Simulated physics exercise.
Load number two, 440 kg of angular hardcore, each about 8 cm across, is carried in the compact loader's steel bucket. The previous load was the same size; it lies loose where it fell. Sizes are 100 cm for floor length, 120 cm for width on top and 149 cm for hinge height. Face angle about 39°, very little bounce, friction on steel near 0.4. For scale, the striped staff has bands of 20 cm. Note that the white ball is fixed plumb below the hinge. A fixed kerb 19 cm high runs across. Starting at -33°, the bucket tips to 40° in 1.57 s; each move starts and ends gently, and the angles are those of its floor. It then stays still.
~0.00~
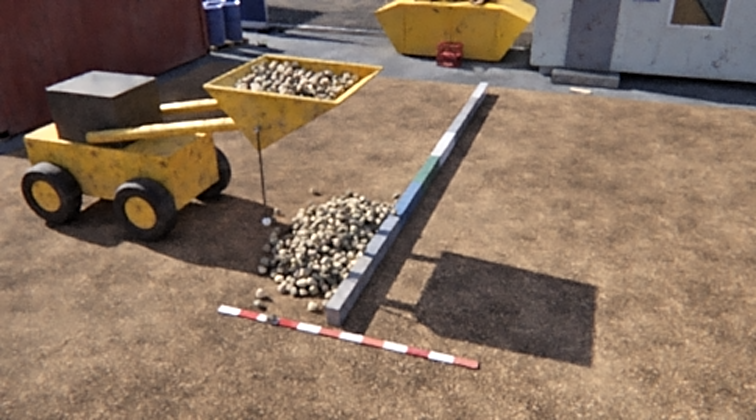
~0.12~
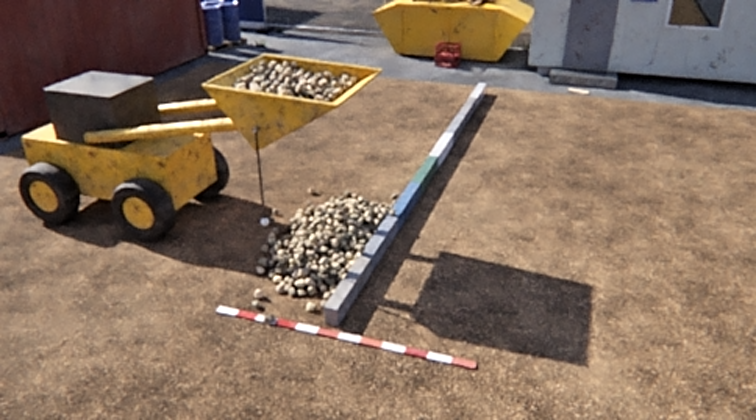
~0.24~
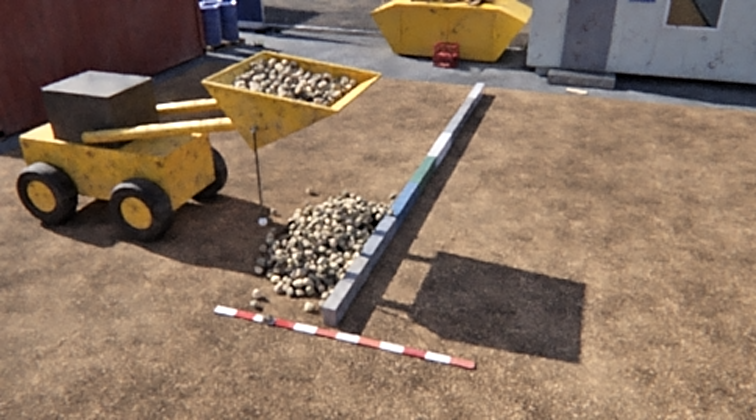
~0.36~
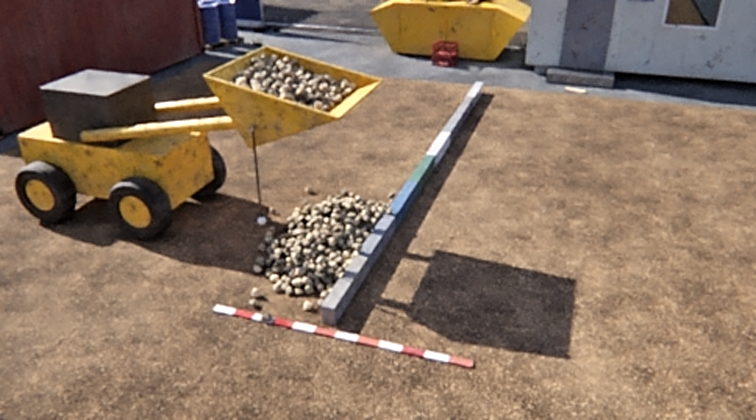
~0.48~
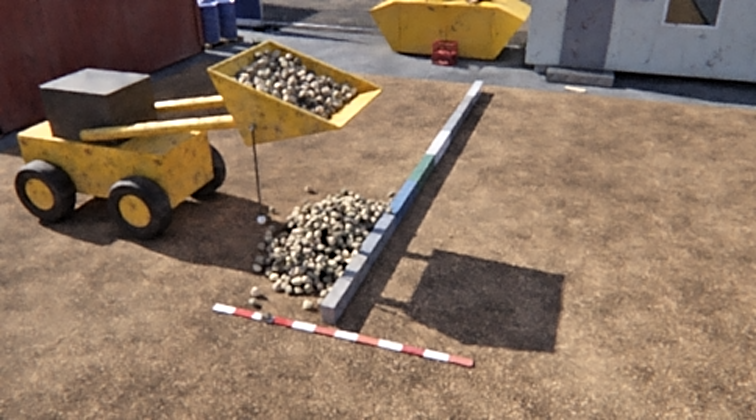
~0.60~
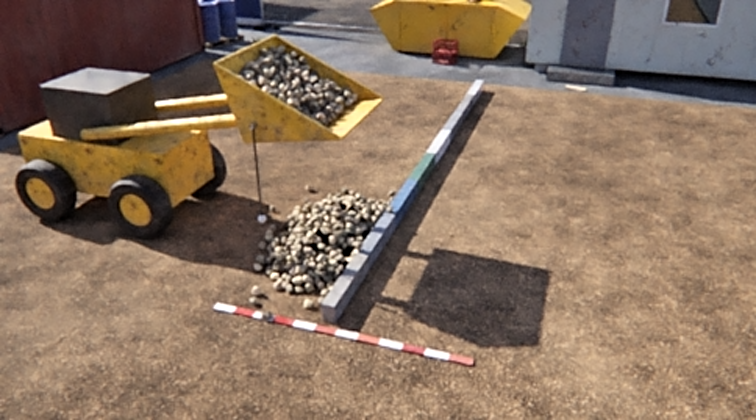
A loader's yellow bucket, filled with pale and grey stones, is raised over a brown dirt yard, seen from above at an angle. Beneath it, a stone heap lies against a grey, blue and green kerb, with a red-and-white staff in front and a yellow skip behind. The bucket gradually tilts forward, its right lip lowering as the stones shift slightly and its shadow narrows, while the view drifts barely.
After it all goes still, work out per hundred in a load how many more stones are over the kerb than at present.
Around 61 stones per hundred.
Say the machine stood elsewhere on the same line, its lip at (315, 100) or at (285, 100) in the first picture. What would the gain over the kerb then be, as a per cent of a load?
Some 25 percent, and then 5 percent.
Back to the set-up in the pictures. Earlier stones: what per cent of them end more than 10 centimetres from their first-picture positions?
I'd say roughly 0 per cent of them.
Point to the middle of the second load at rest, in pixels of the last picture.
In the last view, about pixel (393, 242).
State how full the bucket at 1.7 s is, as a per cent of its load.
About 60 percent.
After 1.2 s the floor is at 29°; in per cent of one load, 100 in the bucket, 100 on this side of the kerb; the foremost stones are at (374, 231).
After 1.7 s the floor is at 40°; in per cent of one load, 62 in the bucket, 138 on this side of the kerb, 0 over the kerb; the foremost stones are at (378, 234).
After 2.0 s the floor is at 40°; in per cent of one load, 18 in the bucket, 158 on this side of the kerb, 24 over the kerb; the foremost stones are at (441, 250).
After 4.8 s the floor is at 40°; in per cent of one load, 0 in the bucket, 139 on this side of the kerb, 61 over the kerb; the foremost stones are at (501, 255). Net gain over the kerb, 61.
